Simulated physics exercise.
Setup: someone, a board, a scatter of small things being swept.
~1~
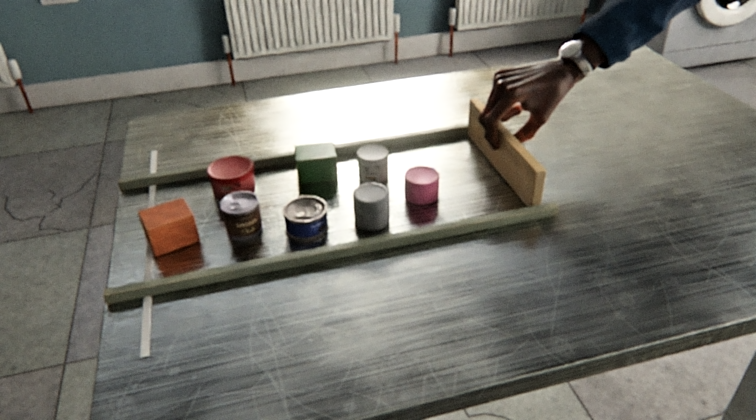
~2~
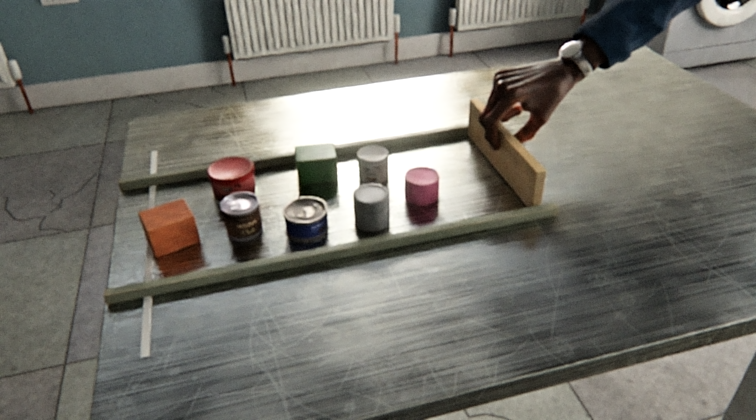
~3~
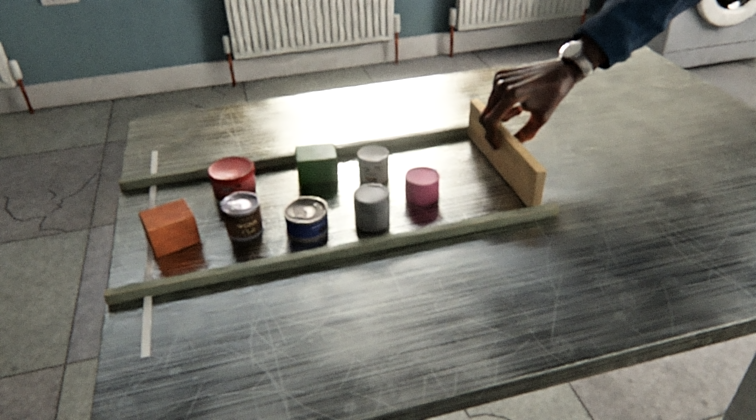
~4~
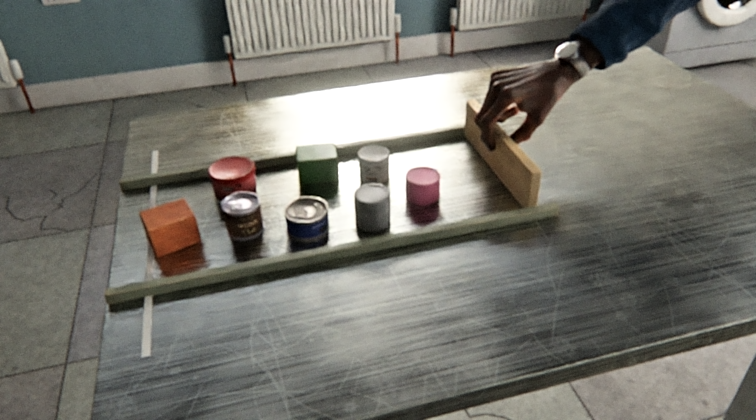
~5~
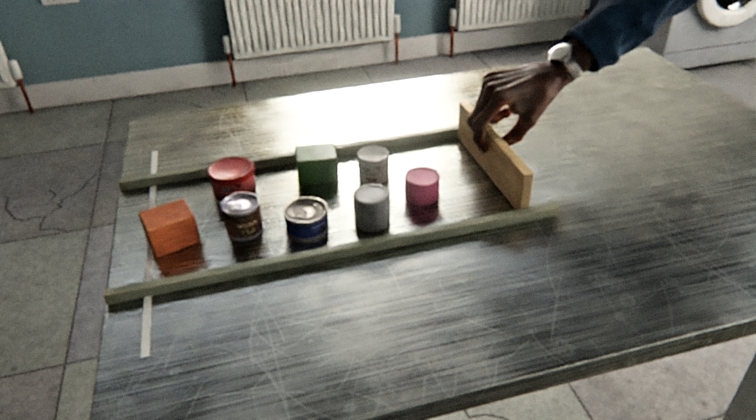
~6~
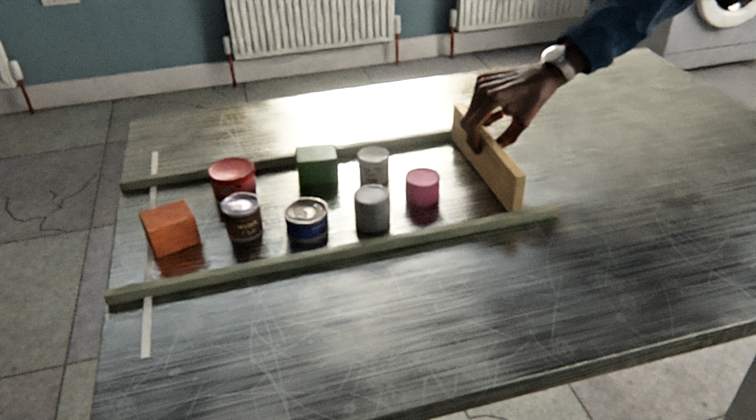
On a scratched metal table, a hand held a wooden board upright at the right of some small tins, pots and blocks, then slid it a little to the left while they stayed still.
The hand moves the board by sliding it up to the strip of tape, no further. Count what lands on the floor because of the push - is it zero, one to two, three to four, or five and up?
Three to four come down.
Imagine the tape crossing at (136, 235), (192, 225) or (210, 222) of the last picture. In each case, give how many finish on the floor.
Try by try, 4, 1 and 0.
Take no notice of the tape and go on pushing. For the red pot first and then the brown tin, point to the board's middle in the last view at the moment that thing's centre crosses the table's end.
For the red pot at (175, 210), for the brown tin at (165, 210).
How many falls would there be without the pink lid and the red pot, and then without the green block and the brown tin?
Tally of falls: 2 for the first try, 2 for the second.
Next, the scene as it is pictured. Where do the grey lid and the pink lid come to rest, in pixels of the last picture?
The grey lid at (124, 267), the pink lid at (129, 234).
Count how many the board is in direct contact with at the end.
I count 4 of them.
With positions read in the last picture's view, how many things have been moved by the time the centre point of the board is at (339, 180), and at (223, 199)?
In order, the tallies are 5 and 8.
Early on, none off yet; orange block at rest near (170, 228); red pot at rest near (234, 182); brown tin at rest near (243, 217).
A while later, none off yet; orange block at rest near (162, 229); red pot travelled about its own width near (206, 186); brown tin travelled about its own width near (201, 214).
Finally, the number that fall off is three or four; lost, blue tin, brown tin, red pot and orange block.
